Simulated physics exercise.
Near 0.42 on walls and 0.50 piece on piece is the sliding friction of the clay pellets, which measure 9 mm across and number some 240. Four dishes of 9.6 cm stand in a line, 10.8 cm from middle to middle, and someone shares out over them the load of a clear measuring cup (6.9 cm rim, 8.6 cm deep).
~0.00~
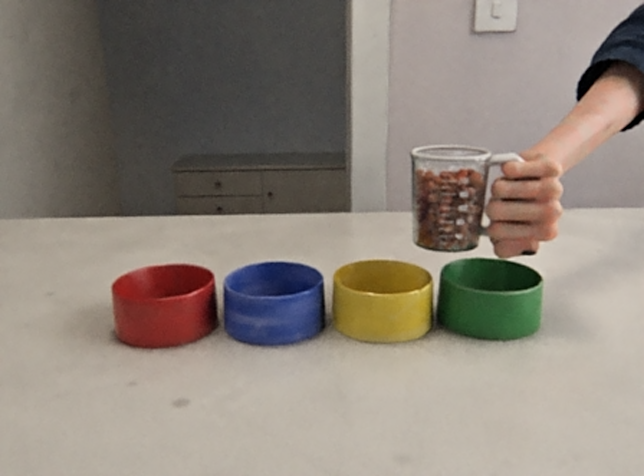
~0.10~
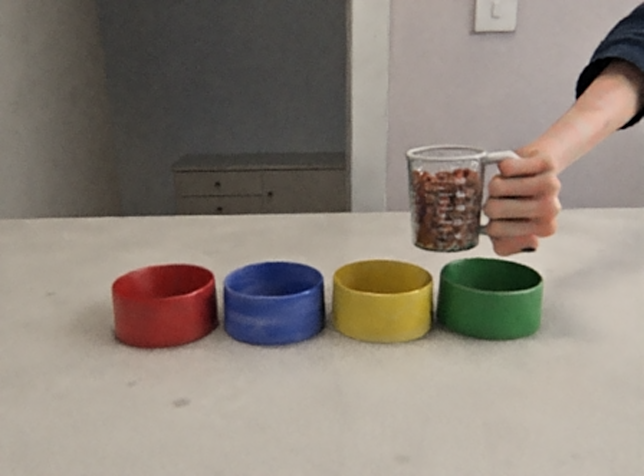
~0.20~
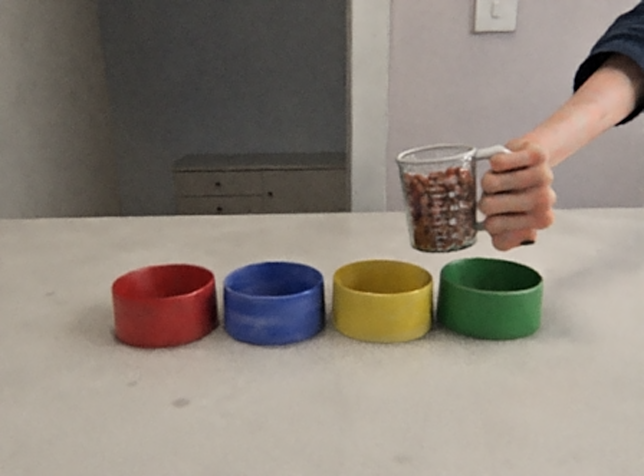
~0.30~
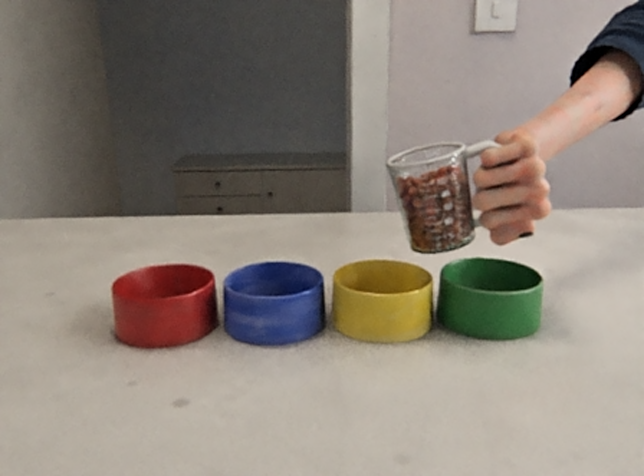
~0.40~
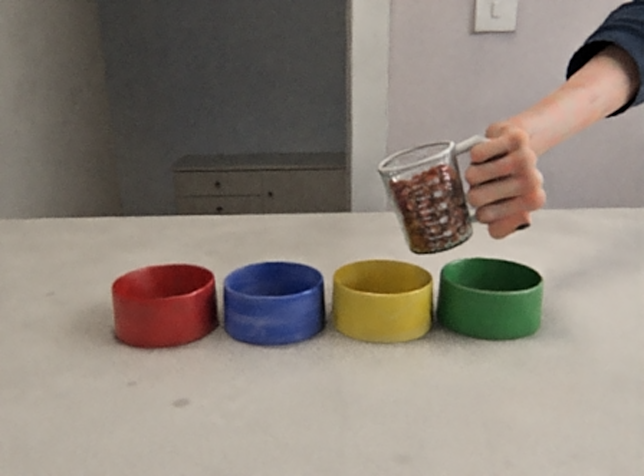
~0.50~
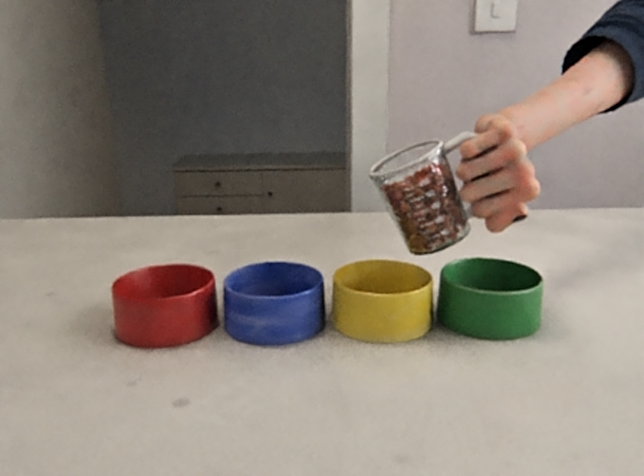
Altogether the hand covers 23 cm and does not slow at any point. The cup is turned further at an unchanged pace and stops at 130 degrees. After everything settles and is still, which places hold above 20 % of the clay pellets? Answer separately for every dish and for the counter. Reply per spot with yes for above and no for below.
Red: No, below. Blue: Yes, above. Green: No, below. Yellow: No, below. Counter: No, below.
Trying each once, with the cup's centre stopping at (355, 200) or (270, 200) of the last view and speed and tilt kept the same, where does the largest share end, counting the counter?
Top receivers, in order: Blue and blue.
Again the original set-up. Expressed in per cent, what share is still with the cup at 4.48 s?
About 0 percent of the load.
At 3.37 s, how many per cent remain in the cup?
That would be some 0 per cent.
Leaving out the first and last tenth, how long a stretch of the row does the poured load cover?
Spread: Around 5 cm.
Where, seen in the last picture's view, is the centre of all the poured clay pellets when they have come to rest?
My guess is close to (267, 300).
Then, at 2.22 s, tilt 119 degrees; cup holds 50 %, blue 50 %.
After 3.37 s, tilt 130 degrees; cup holds 0 %, blue 100 %.
Then, at 4.48 s, tilt 130 degrees; cup holds 0 %, blue 100 %.
By 4.8 s all is still; red 0 %, blue 100 %, green 0 %, yellow 0 %, counter 0 %.
